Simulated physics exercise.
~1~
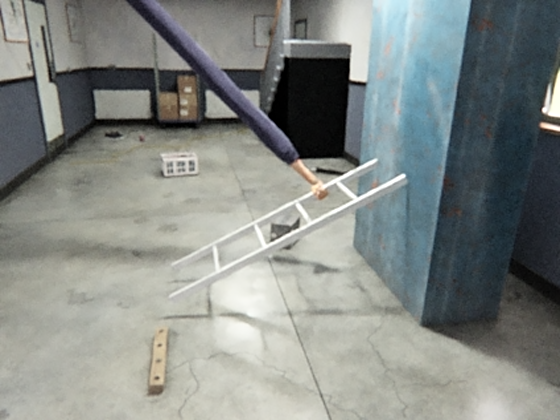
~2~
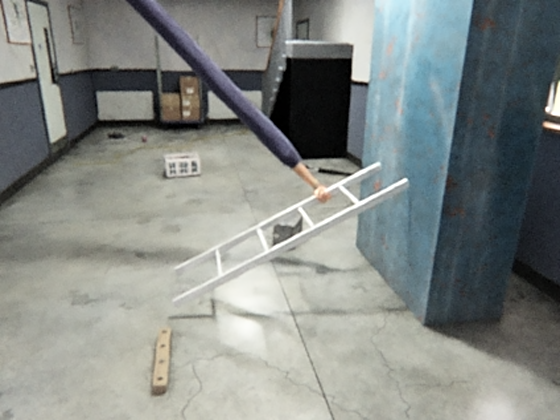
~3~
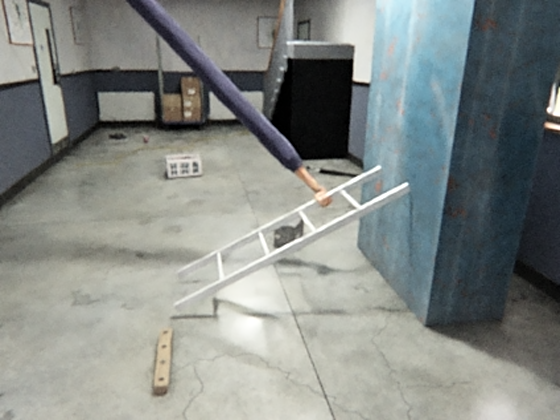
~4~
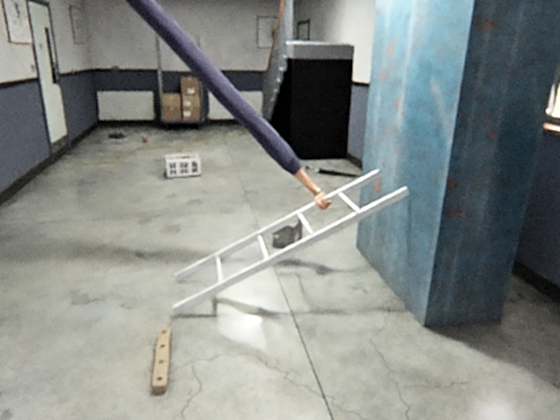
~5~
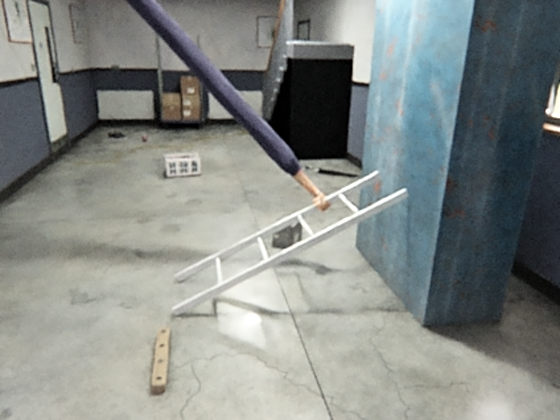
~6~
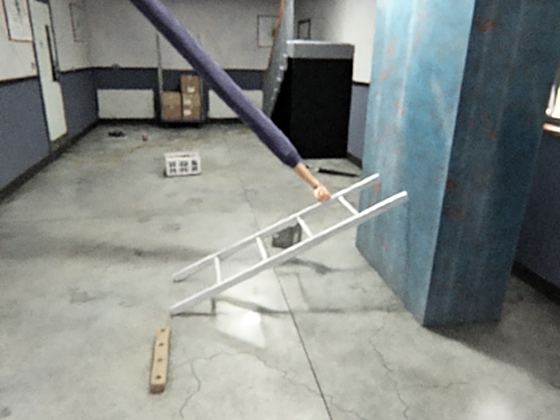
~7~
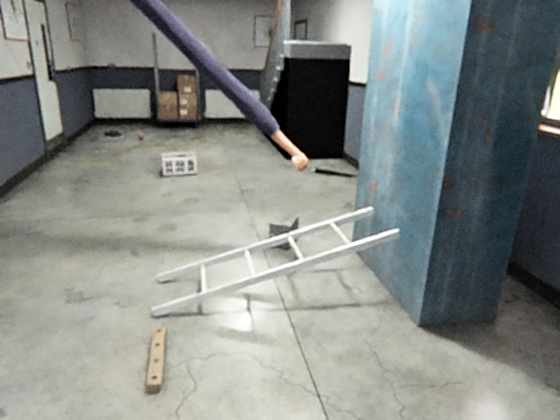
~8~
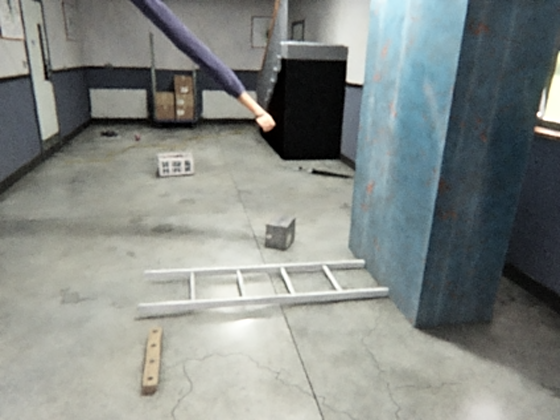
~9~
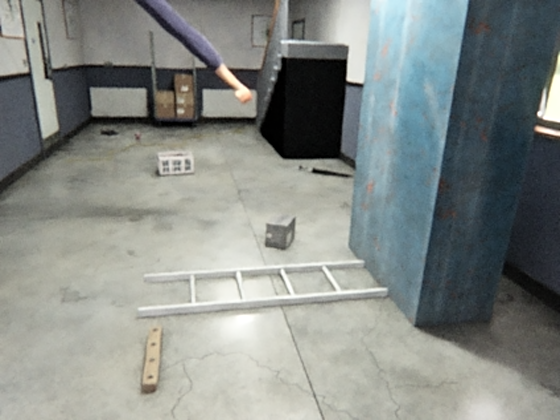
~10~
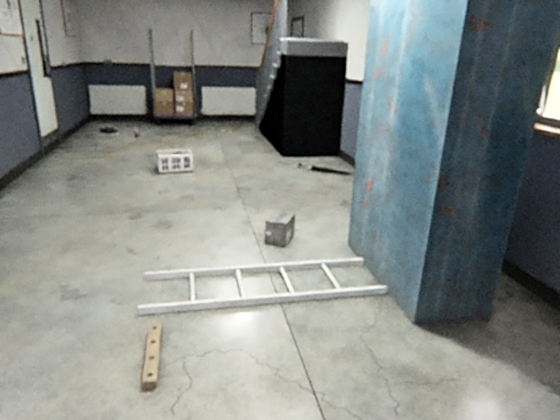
White ladder-like rack leaning against a blue cupboard, slipping down once a hand lets go, and ending flat on the floor.
